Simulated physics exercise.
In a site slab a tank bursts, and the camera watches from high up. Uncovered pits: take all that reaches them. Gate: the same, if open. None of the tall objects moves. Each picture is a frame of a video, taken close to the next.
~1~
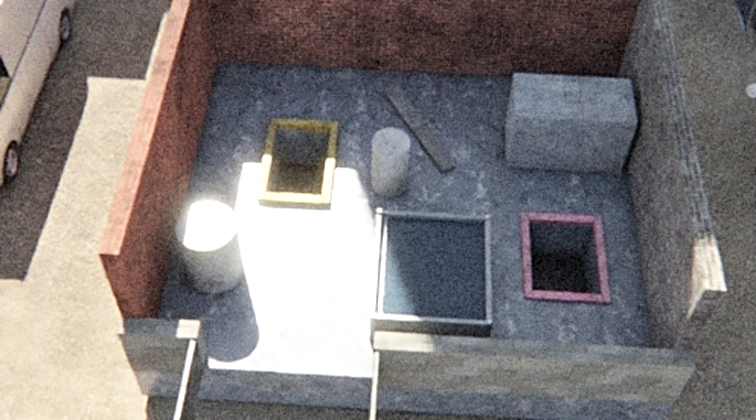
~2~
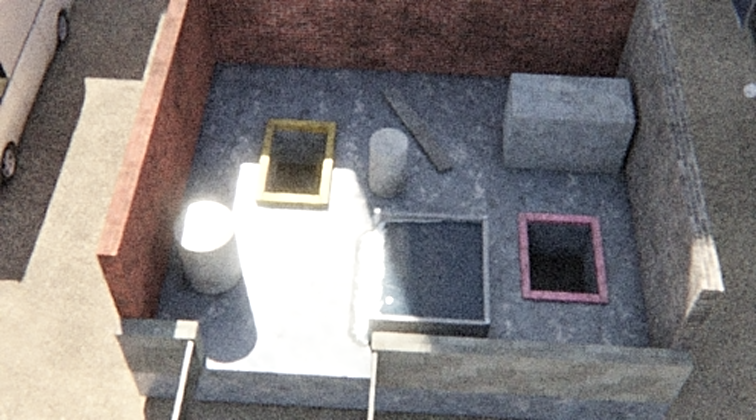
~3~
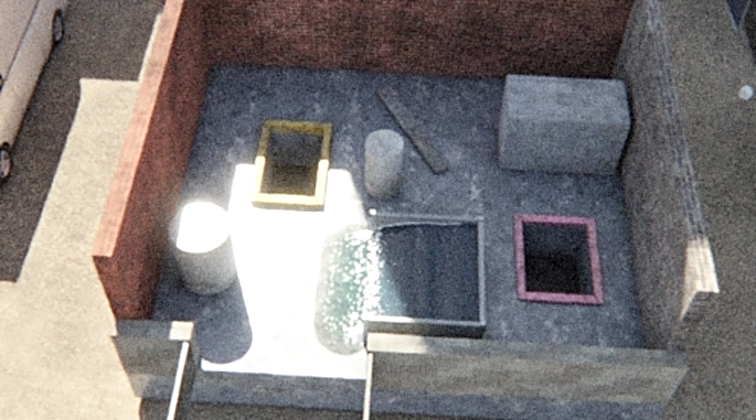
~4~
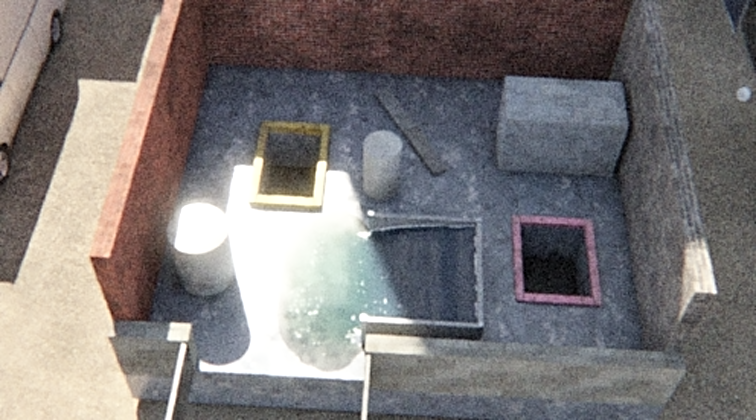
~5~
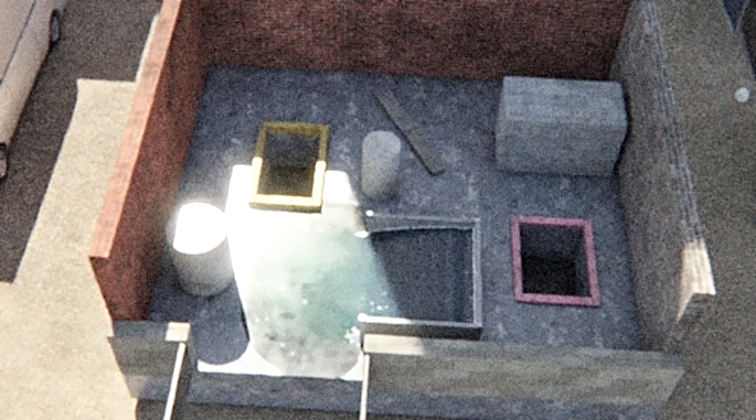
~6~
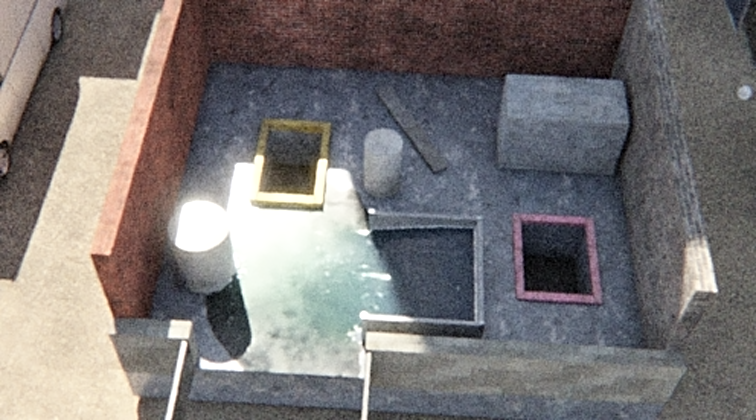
Water bursts from the left side of a grey-framed open tank on a walled concrete slab, seen from high above as the view shifts very slightly. A yellow-rimmed pit lies at upper left, a pink-rimmed one at right, with pale cylinders, a plank and a grey block around them. Foaming, greenish water spreads leftward across the sunlit floor toward the bright cylinder while the tank's level drops.
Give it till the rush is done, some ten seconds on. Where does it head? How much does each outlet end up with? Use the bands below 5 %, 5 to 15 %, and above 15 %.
Once it settles, the gate ends up with above 15 %, the yellow pit ends up with below 5 %, the pink pit ends up with below 5 %.
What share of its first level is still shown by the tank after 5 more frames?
That comes to some 42 per cent.
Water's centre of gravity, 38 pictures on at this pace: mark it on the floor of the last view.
Near (298, 201) in the last view.
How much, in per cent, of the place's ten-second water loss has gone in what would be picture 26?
My guess would be around 40 percent.
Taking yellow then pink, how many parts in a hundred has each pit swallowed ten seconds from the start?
Around 0 percent for the first, around 0 percent for the second.
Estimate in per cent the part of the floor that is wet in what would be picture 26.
By my count, 35 percent.
A moment on, water covers 25 % of the floor; the gate 2 %, the yellow pit 0 %, the pink pit 0 %.
Next, water covers 30 % of the floor; the gate 6 %, the yellow pit 0 %, the pink pit 0 %.
Then, water covers 35 % of the floor; the gate 14 %, the yellow pit 0 %, the pink pit 0 %.
Later, water covers 50 % of the floor; the gate 26 %, the yellow pit 1 %, the pink pit 0 %.
In the end, water covers 70 % of the floor; the gate 36 %, the yellow pit 1 %, the pink pit 0 %.
